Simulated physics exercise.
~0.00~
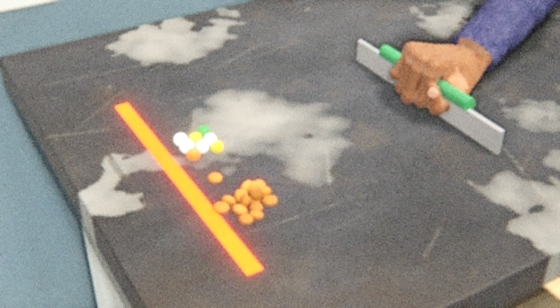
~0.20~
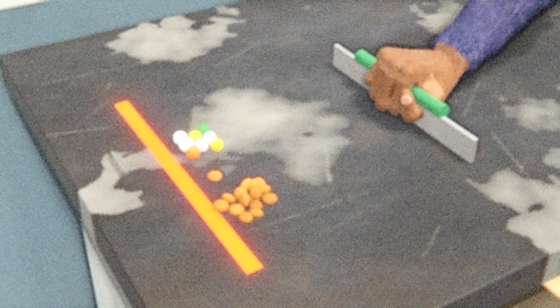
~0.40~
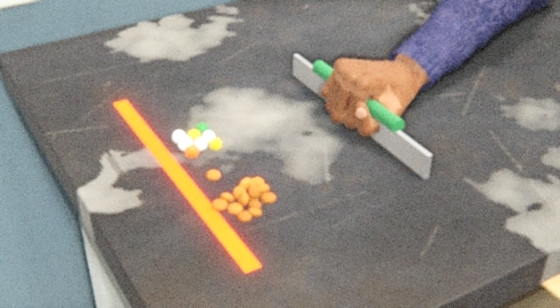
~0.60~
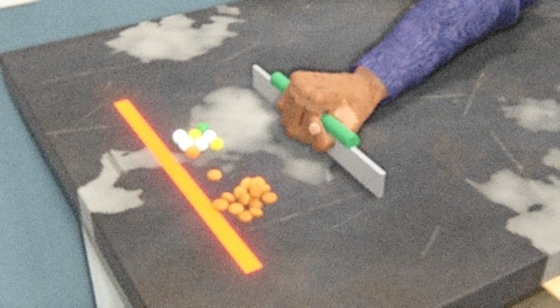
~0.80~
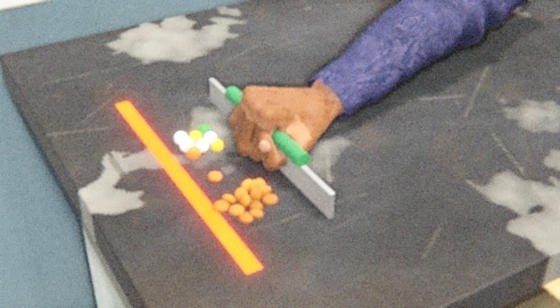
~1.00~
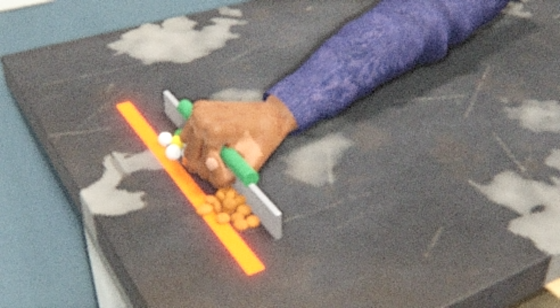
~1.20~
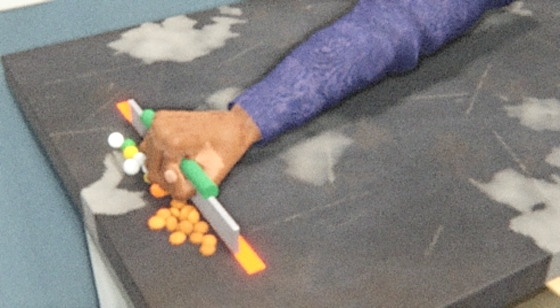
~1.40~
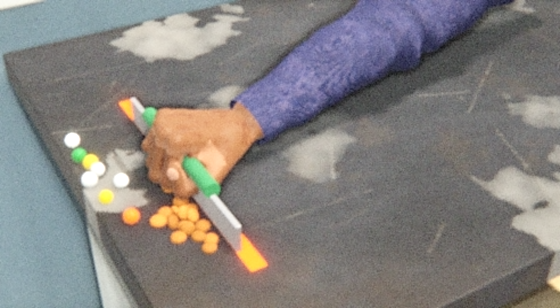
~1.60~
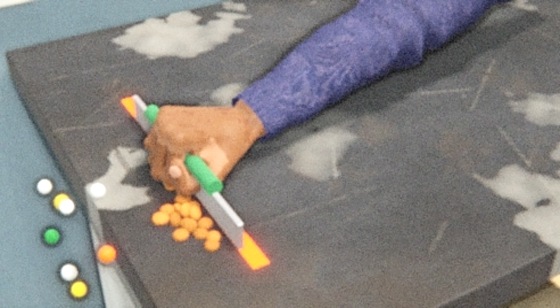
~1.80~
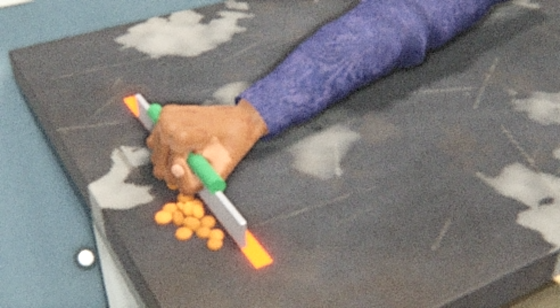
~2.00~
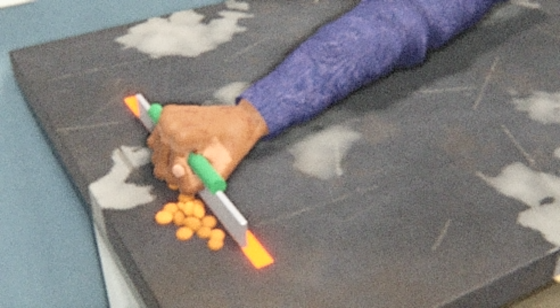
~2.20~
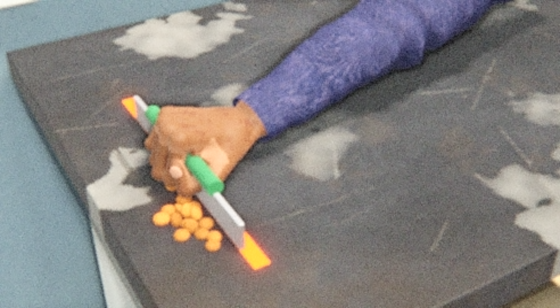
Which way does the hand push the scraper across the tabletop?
The hand pushes the scraper to the left, until it stops at the glowing orange strip.
